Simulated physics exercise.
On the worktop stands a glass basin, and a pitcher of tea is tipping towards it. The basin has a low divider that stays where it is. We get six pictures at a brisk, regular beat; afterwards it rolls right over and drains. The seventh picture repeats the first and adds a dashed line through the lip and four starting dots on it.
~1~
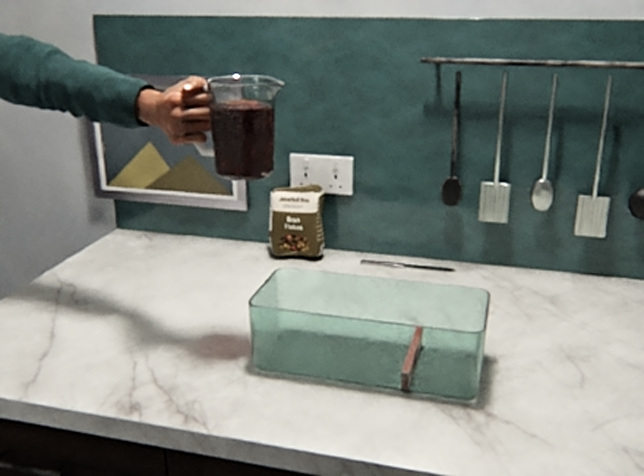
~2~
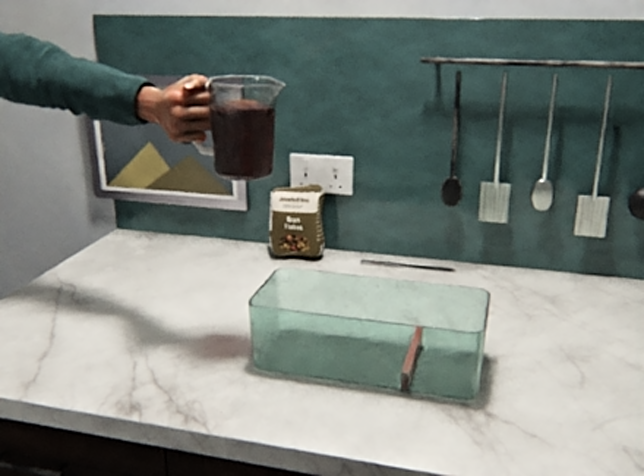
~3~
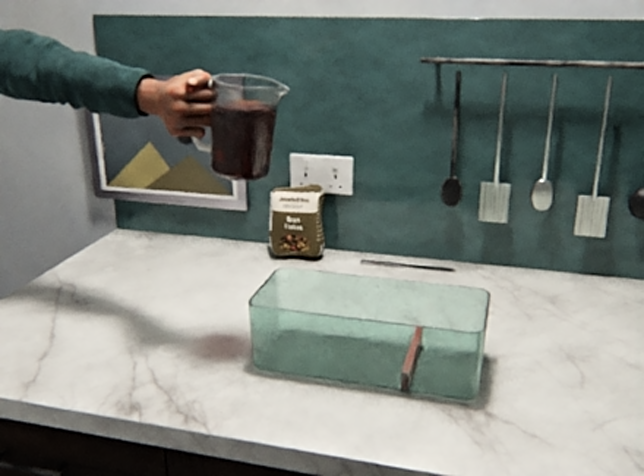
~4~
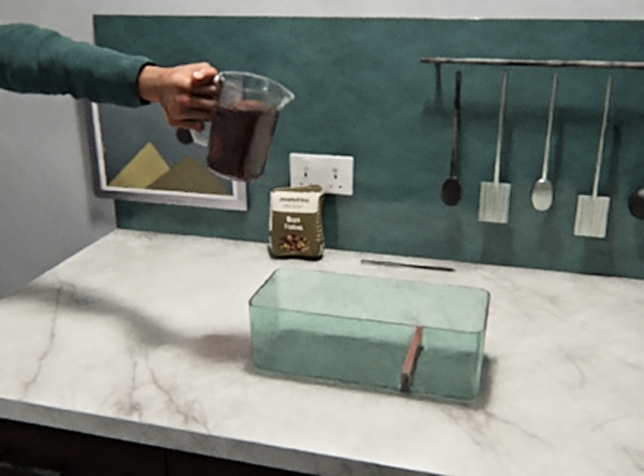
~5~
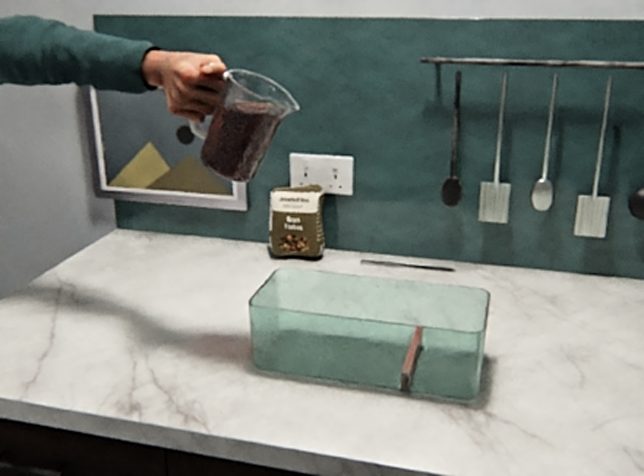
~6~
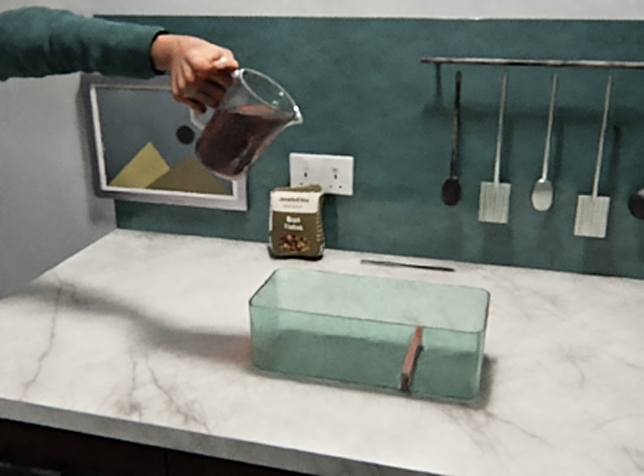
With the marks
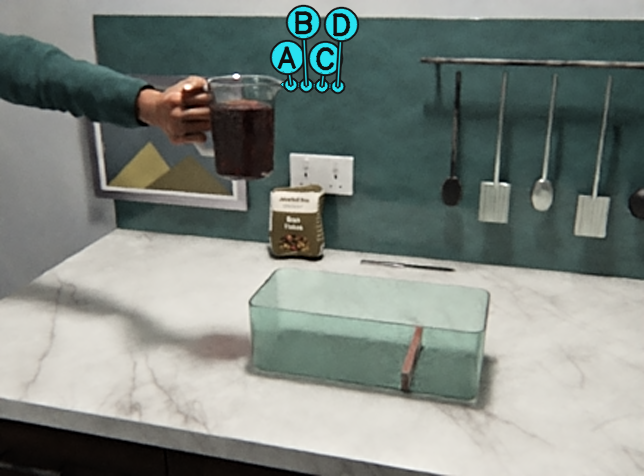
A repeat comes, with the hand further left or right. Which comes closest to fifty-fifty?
It is D.
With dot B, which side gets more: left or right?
The left side.
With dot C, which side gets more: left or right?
More ends on the left.
On the marked copy, A at (290, 84); B at (306, 85); C at (321, 85); D at (337, 86).
For dot A, about 80 % ends left of the wall and 15 % right of it; 5 % is lost outside.
For dot B, about 82 % ends left of the wall and 11 % right of it; 6 % is lost outside.
For dot C, about 84 % ends left of the wall and 8 % right of it; 8 % is lost outside.
For dot D, about 52 % ends left of the wall and 44 % right of it; 4 % is lost outside.
